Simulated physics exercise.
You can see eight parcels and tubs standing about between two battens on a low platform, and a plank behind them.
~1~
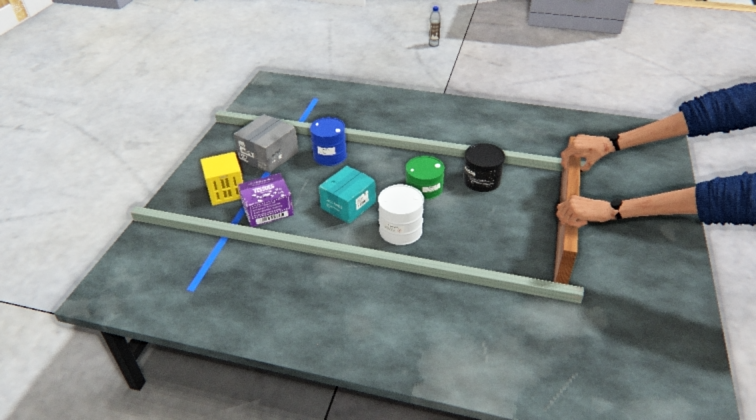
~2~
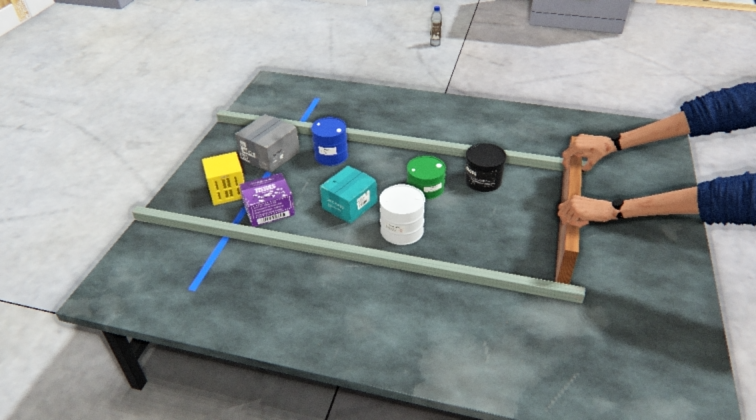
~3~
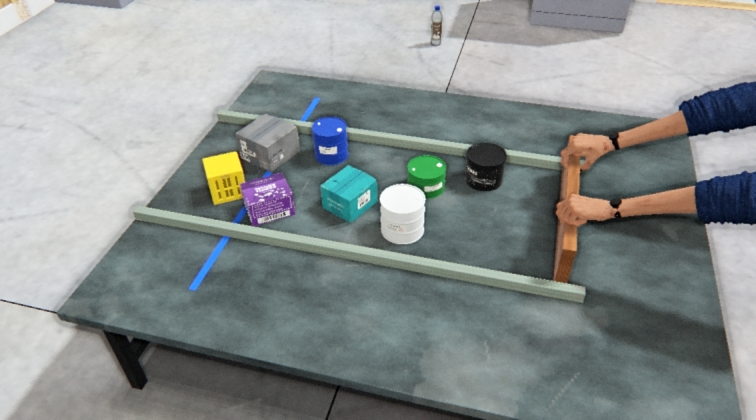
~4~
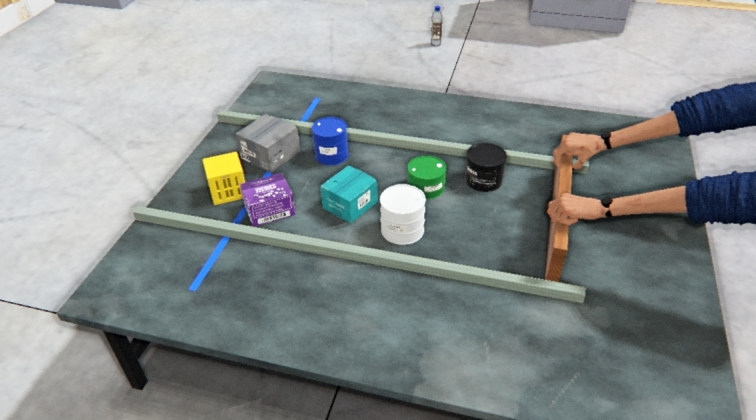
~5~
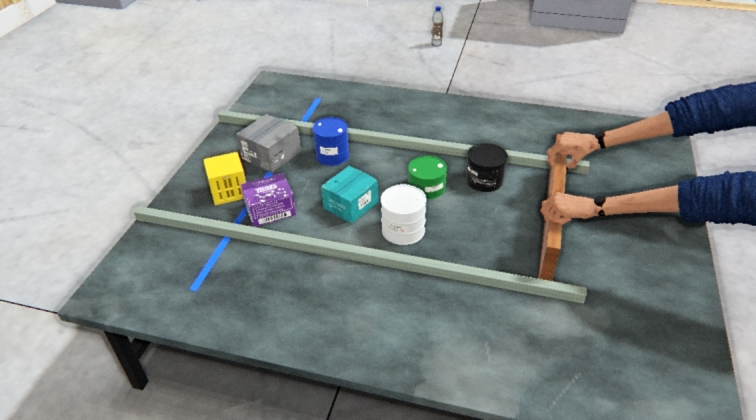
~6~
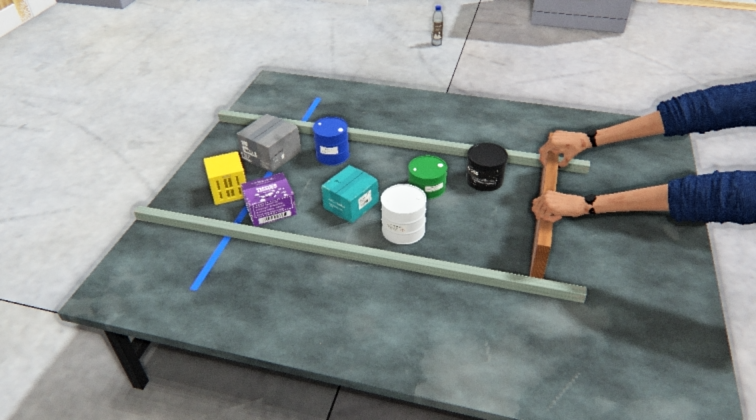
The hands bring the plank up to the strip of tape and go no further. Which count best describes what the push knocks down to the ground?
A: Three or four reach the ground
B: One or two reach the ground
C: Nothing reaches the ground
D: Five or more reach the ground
Nothing reaches the ground (C).
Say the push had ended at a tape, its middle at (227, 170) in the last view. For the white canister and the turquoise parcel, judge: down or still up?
In this case the white canister rests in place and the turquoise parcel rests in place.
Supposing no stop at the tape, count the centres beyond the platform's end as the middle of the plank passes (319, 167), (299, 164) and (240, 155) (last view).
First 0, then 0, finally 2.
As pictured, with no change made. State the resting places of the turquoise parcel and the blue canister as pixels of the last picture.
Going in order, first (223, 167) and next (242, 121).
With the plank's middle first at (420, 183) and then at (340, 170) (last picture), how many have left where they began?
First 3 and then 7.
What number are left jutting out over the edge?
Things overhanging at the end: 2.
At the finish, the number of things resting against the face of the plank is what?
3 are in contact with it.
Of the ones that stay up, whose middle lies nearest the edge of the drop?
That one's the yellow crate.
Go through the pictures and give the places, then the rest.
The first frame shows yellow crate (223, 179); grey parcel (267, 143); purple box (266, 200); plank (569, 207); tape (265, 177).
The second frame shows grey parcel (268, 143); blue canister (330, 142).
The third frame shows purple box (268, 199); black pail (485, 167).
The fourth frame shows yellow crate (225, 178); turquoise parcel (350, 194).
The fifth frame shows grey parcel (269, 143); green canister (427, 178).
The sixth frame shows yellow crate (226, 178); grey parcel (270, 142); purple box (269, 199); plank (546, 203); tape (267, 177).
Soon after, none off yet; yellow crate at rest near (226, 178); grey parcel at rest near (270, 142); purple box at rest near (269, 199).
Then, none off yet; yellow crate moved a little near (222, 175); grey parcel moved about its own width near (243, 140); purple box moved about its own width near (229, 199).
At rest, the number that fall off is zero.
